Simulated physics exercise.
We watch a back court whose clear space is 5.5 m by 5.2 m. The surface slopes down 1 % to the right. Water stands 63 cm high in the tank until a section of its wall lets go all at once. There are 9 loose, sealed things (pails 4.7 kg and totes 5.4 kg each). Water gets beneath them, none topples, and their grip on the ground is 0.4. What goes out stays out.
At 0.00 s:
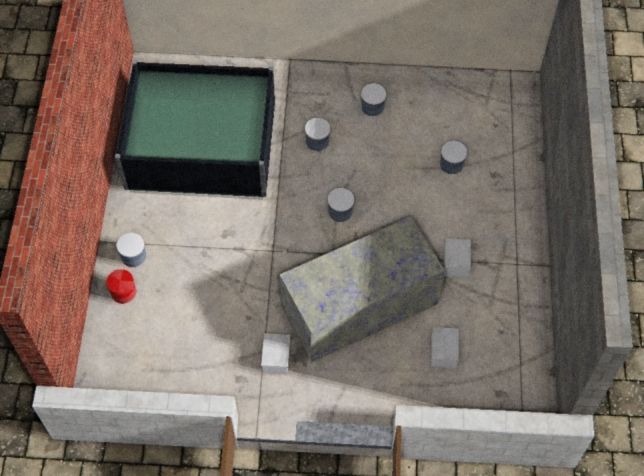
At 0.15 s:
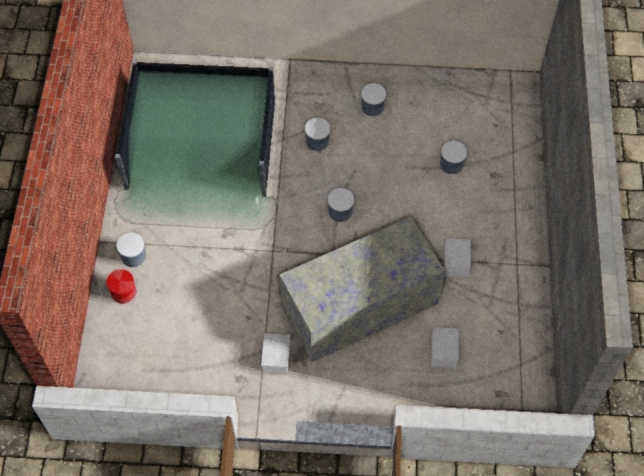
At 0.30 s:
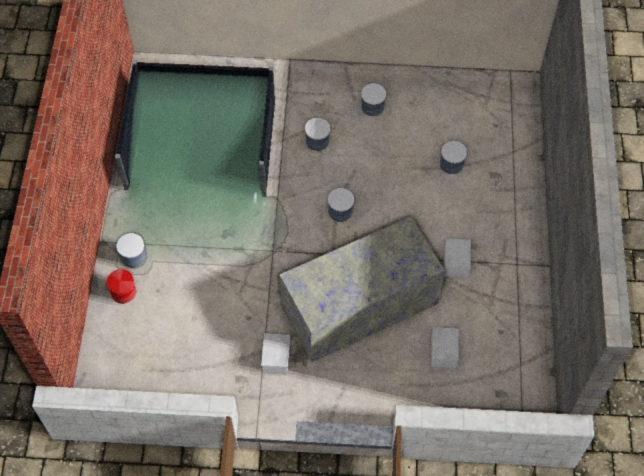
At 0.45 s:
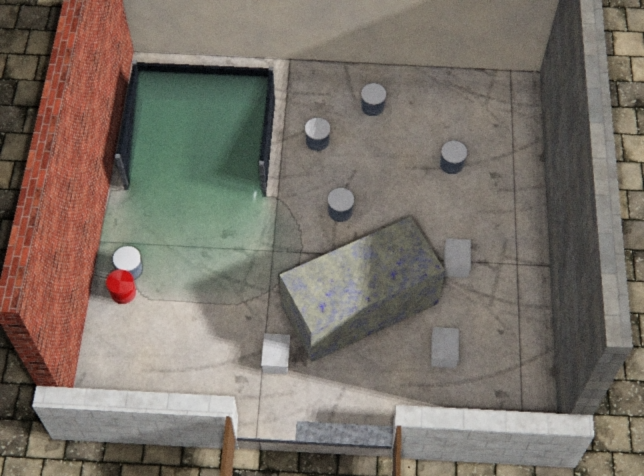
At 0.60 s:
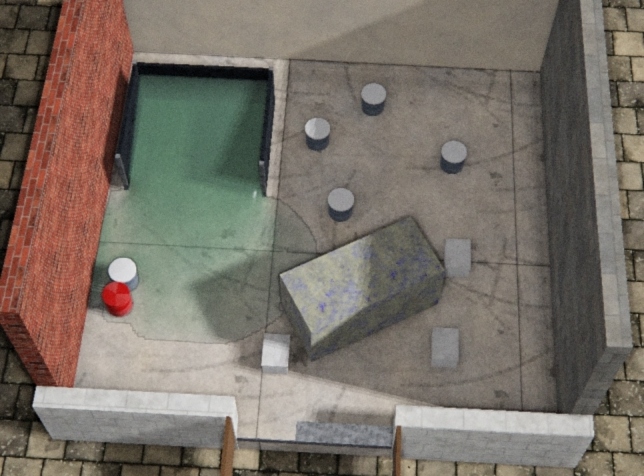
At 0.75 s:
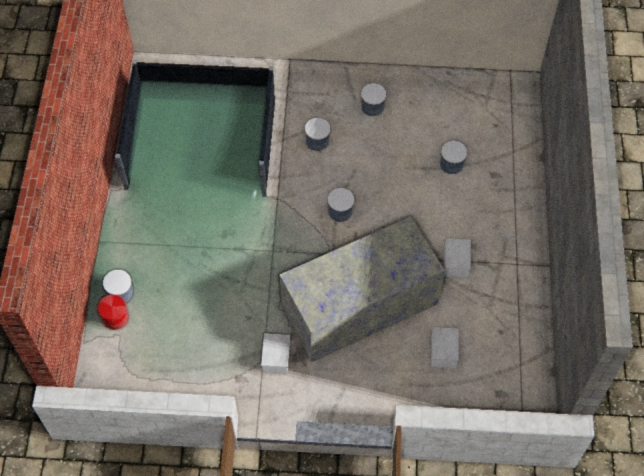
Green water spreads from a dark-walled tank at the back left of a walled court, seen from high above by a still camera. A red pail and a pale grey one stand by the red brick wall, with more grey pails and blocks around a large mottled slab. The tank's front wall vanishes, the water creeps forward over the concrete, and the pale pail, then the red, slides slightly toward the front left.
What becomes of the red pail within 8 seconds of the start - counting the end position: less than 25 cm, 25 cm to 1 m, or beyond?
Red pail ends far away.
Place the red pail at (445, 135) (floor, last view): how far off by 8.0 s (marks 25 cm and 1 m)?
It barely shifts.
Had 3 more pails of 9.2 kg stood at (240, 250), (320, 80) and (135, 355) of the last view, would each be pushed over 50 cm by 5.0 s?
In that order: Past it, short of it, over.
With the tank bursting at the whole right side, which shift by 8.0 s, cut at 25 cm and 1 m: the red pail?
Then the red pail barely shifts.
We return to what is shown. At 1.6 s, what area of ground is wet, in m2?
Roughly 11.0 m2.
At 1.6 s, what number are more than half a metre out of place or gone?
By then 3.
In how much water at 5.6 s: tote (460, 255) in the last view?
About 2 cm.
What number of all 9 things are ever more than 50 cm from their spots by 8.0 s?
That makes 5.
After 1.6 s the red pail is near (101, 376), 1.3 m from its start, afloat; 0 of 9 are out; 2 afloat.
After 3.6 s the red pail is near (214, 369), 1.6 m from its start, afloat; 1 of 9 are out; 2 afloat.
After 5.6 s the red pail has gone out; 2 of 9 are out; 1 afloat.
After 8.0 s the red pail has gone out; 2 of 9 are out; 0 afloat.
